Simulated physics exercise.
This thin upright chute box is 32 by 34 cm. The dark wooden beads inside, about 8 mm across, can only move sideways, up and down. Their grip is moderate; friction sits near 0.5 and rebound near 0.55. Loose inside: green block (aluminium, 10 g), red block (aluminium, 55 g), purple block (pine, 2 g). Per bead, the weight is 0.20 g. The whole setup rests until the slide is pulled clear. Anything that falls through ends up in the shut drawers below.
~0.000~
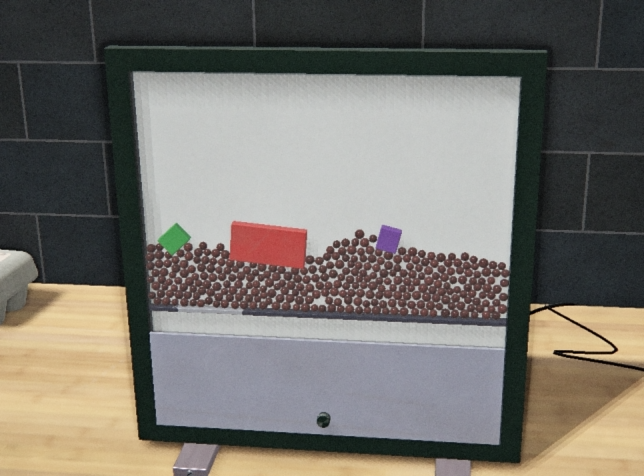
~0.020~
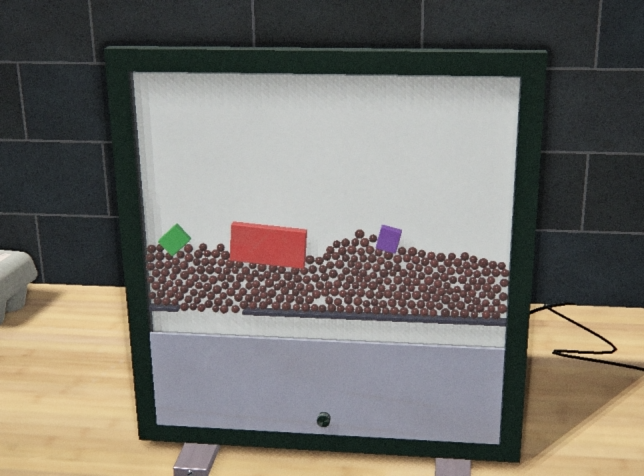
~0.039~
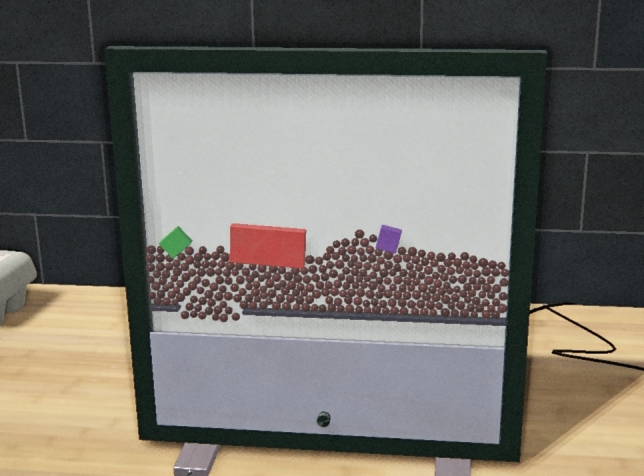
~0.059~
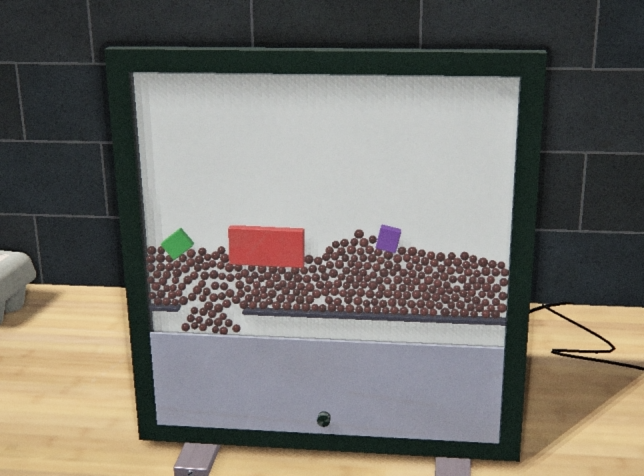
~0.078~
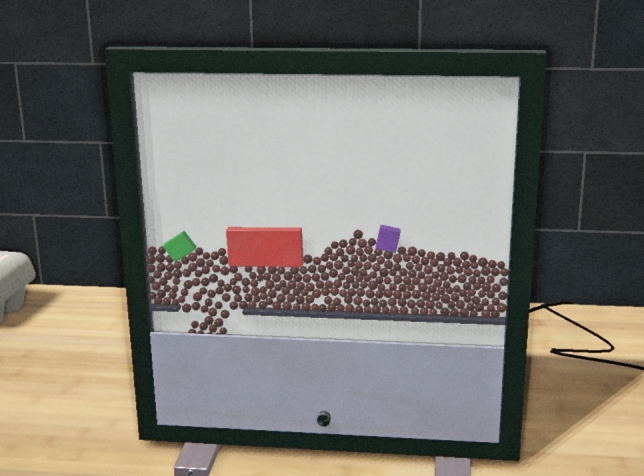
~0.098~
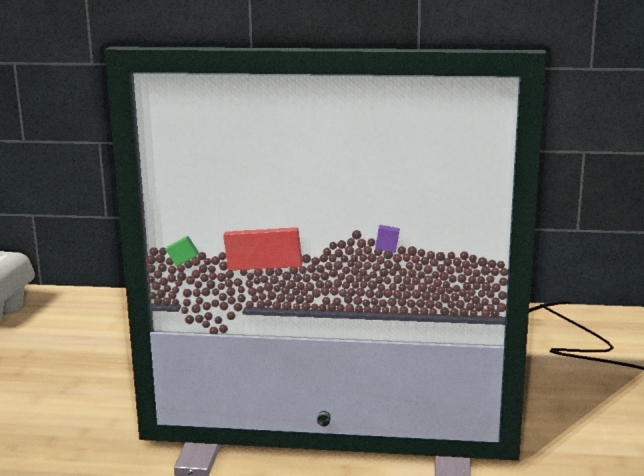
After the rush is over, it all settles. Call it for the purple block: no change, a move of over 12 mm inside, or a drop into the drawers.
No change.
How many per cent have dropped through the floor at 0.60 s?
30 per cent, approximately.
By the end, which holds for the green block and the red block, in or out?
Result - green: Escaped, red: Escaped.
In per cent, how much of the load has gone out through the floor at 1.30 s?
Roughly 35 in a hundred by then.
After 0.25 s, 25 % are out; green block below the floor; red block moved 7.1 cm tilted 43°; purple block moved 0.2 cm tilted 10°.
After 0.60 s, 30 % are out; green block below the floor; red block below the floor; purple block moved 0.2 cm tilted 12°.
After 1.30 s, 35 % are out; green block below the floor; red block below the floor; purple block moved 0.2 cm tilted 12°.
Settled by 1.5 s, 35 % are out; green block below the floor; red block below the floor; purple block moved 0.2 cm tilted 12°.
